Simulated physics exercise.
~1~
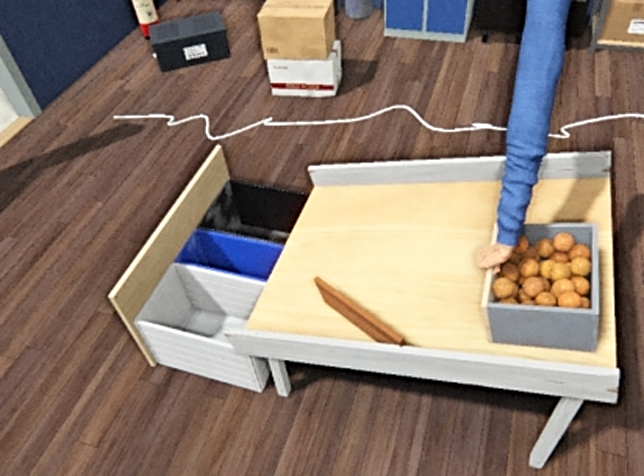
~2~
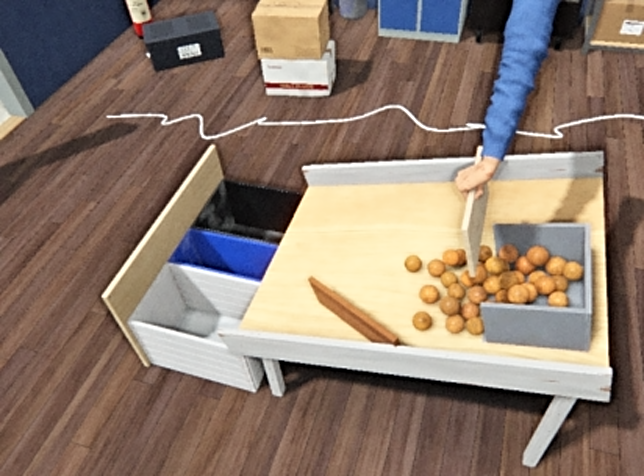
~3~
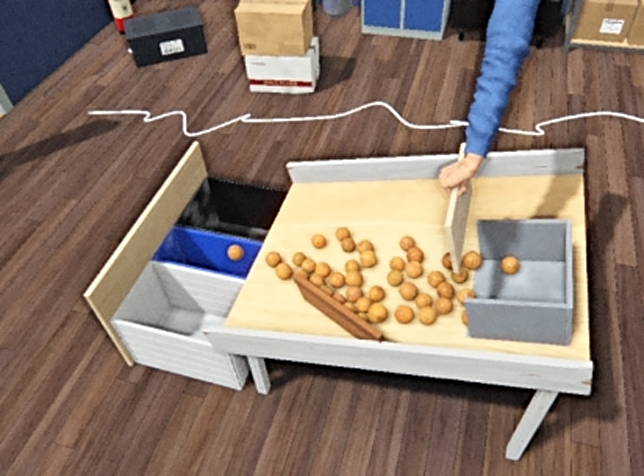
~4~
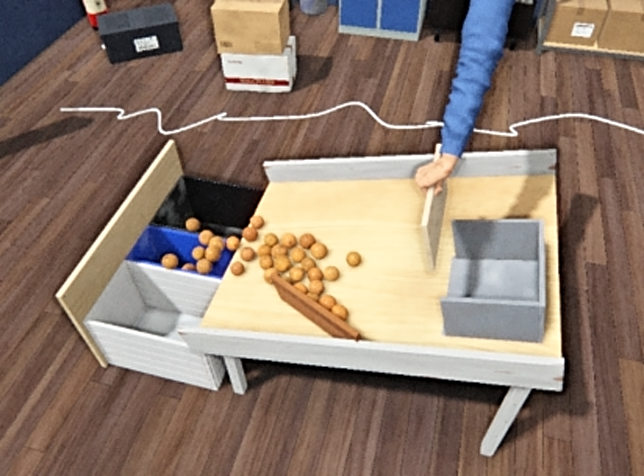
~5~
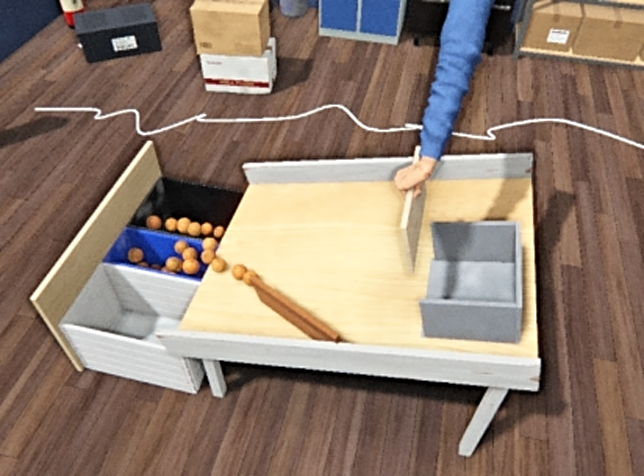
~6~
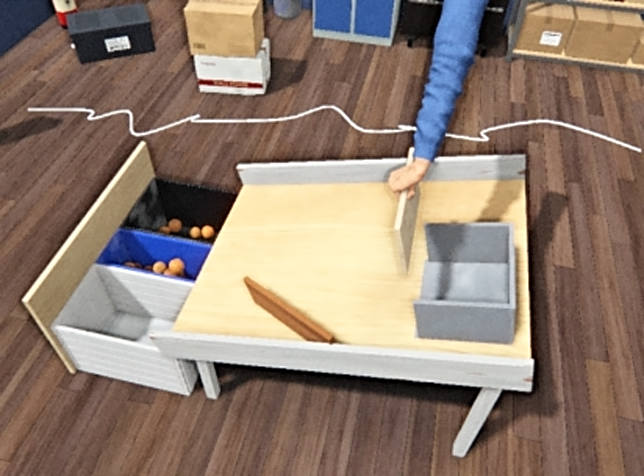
Orange-brown balls fill a grey pen at the right end of a low, pale wooden table, seen from above on a dark plank floor. Past the table's left end sit a white tub nearest, a blue bin in the middle and a black tub farthest, with an angled reddish-brown board on the tabletop. A blue-sleeved arm lifts the pen's gate, and the balls spill out leftward. They roll down the table, bunch along the board and drop off the end. Most settle in the blue bin, some in the black tub, while the white tub, pen and tabletop end empty.
